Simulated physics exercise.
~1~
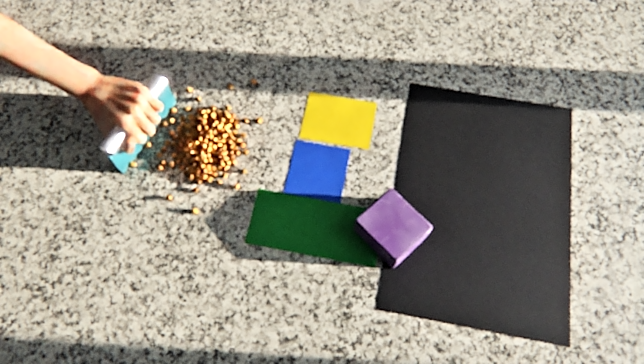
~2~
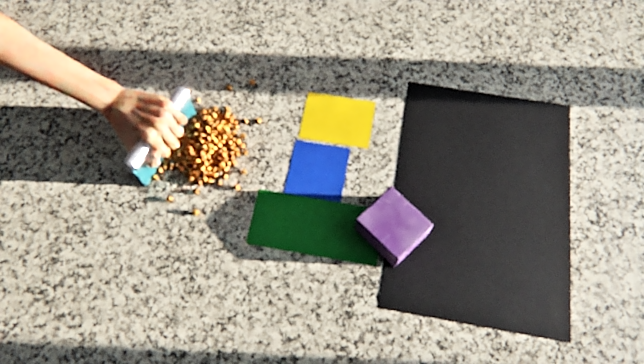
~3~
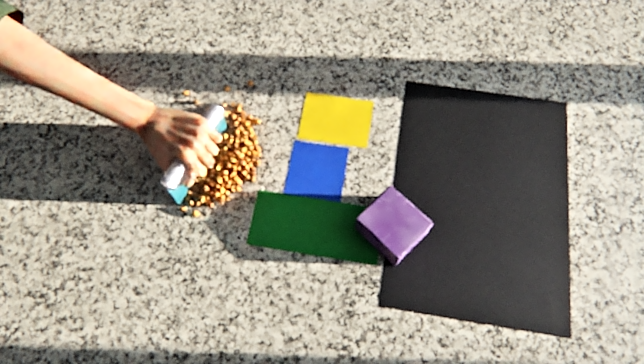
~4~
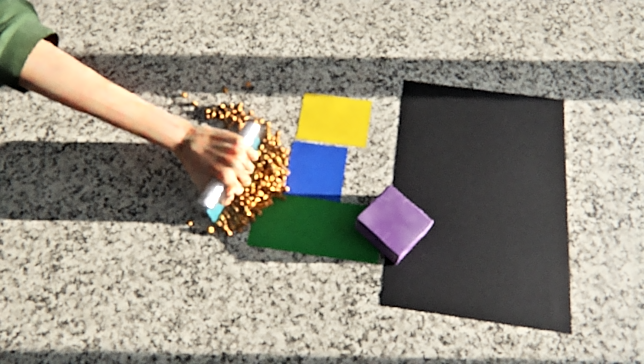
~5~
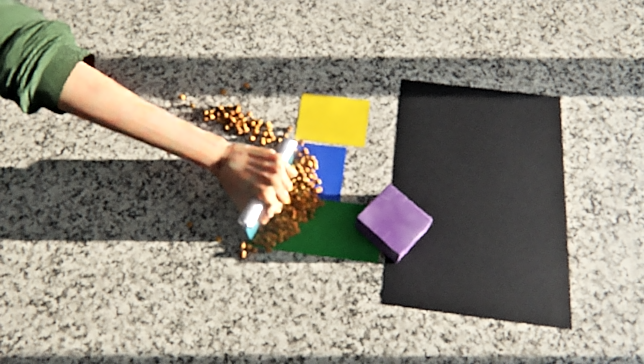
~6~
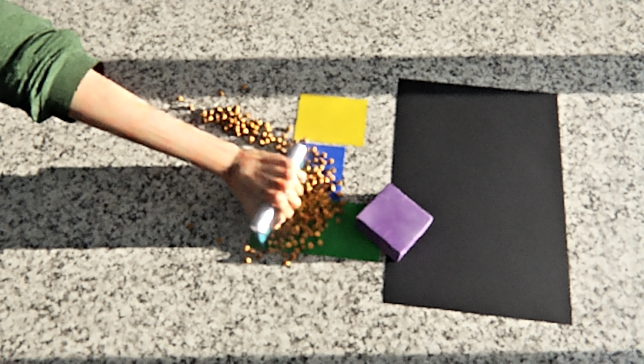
To begin with, a hand holds a flat scraper at the left of a heap of small golden-brown pieces on a speckled surface, with yellow, blue, green and black mats and a purple block to the right. The hand pushes the scraper rightward and slightly down into the heap. The pieces bunch ahead of the blade, while some trail behind near the top. The push then carries the pieces over the blue and green mats. It ends with them scattered across those two mats and the bare surface, short of the block, with the yellow and black mats clear.
